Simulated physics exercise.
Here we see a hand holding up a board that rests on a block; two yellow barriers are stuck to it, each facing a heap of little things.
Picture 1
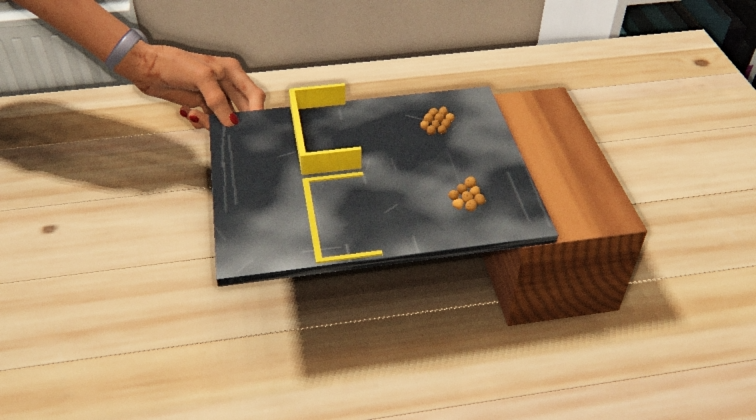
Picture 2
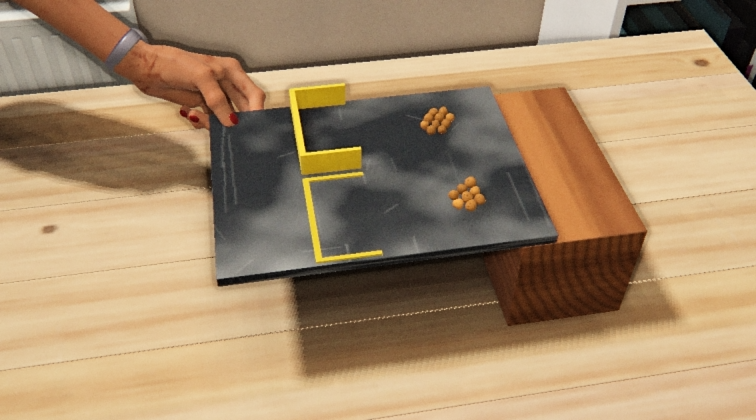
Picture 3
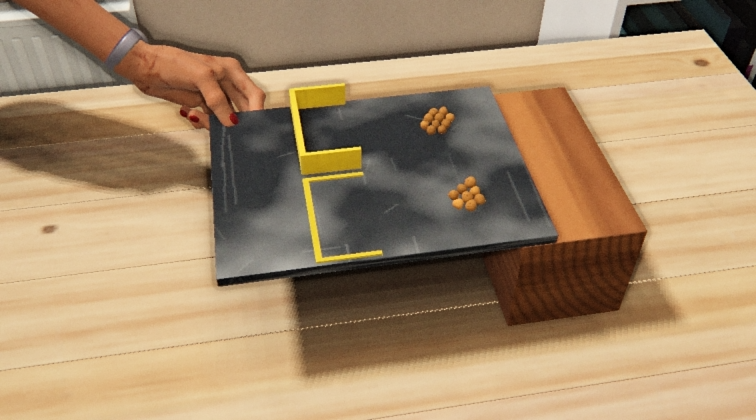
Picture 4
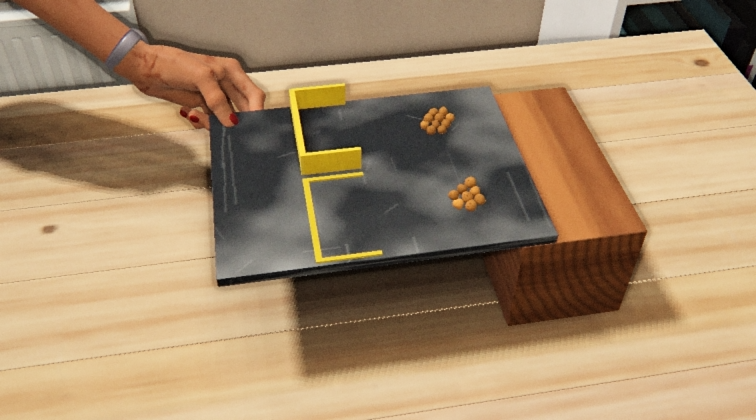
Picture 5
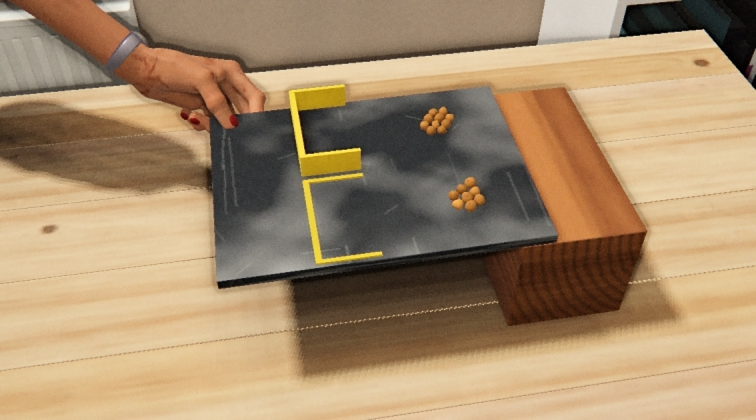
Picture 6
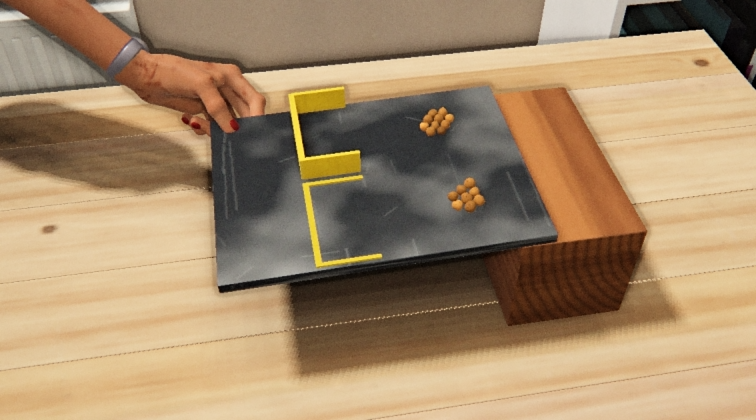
In the video, a hand holds the left end of a dark board resting on a wooden block, with two yellow barriers and two small piles of round brown pieces on it, then lowers that end very slightly while the pieces stay still.
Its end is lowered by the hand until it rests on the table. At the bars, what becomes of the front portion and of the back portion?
One by one: The front portion overcomes its barrier; the back portion fails to clear its barrier.
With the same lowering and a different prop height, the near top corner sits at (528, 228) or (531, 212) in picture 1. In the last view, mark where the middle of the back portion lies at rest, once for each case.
The centre would settle roughly at (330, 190) for the first try and roughly at (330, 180) for the second.
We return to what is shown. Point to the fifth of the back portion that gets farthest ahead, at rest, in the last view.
About (322, 199) in the last picture.
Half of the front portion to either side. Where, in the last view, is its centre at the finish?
Resting middle, last view: About (156, 323).
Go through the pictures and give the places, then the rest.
In the first frame, held end of the board at (227, 274), level; block at (538, 200), nearly half as high as the board is long; front portion at (467, 197), a few roasted chickpeas; back portion at (440, 118), a few roasted chickpeas; front bar at (312, 219), much lower than a piece; back bar at (298, 130), taller than the pieces.
In the second frame, held end of the board at (227, 274), level; back portion at (440, 118).
In the third frame, held end of the board at (227, 274), level; front portion at (467, 197).
In the fourth frame, held end of the board at (227, 274), level; back portion at (440, 118).
In the fifth frame, held end of the board at (228, 276), down by 1°; front portion at (466, 197).
In the sixth frame, held end of the board at (229, 281), down by 2°; block at (538, 200); front portion at (466, 198), not moving; back portion at (439, 119), not moving; front bar at (312, 223); back bar at (298, 135).
Then, 0.69 s after the last picture, board sloping at 15°; front portion where it was; back portion where it was.
Then, 1.29 s after the last picture, board sloping at 26°; front portion most past its bar; back portion has reached its bar.
Then, 1.80 s after the last picture, board resting at 26°; front portion most past its bar; back portion has reached its bar.
At rest, board resting at 26°; front portion most past its bar; back portion gathered behind its bar.
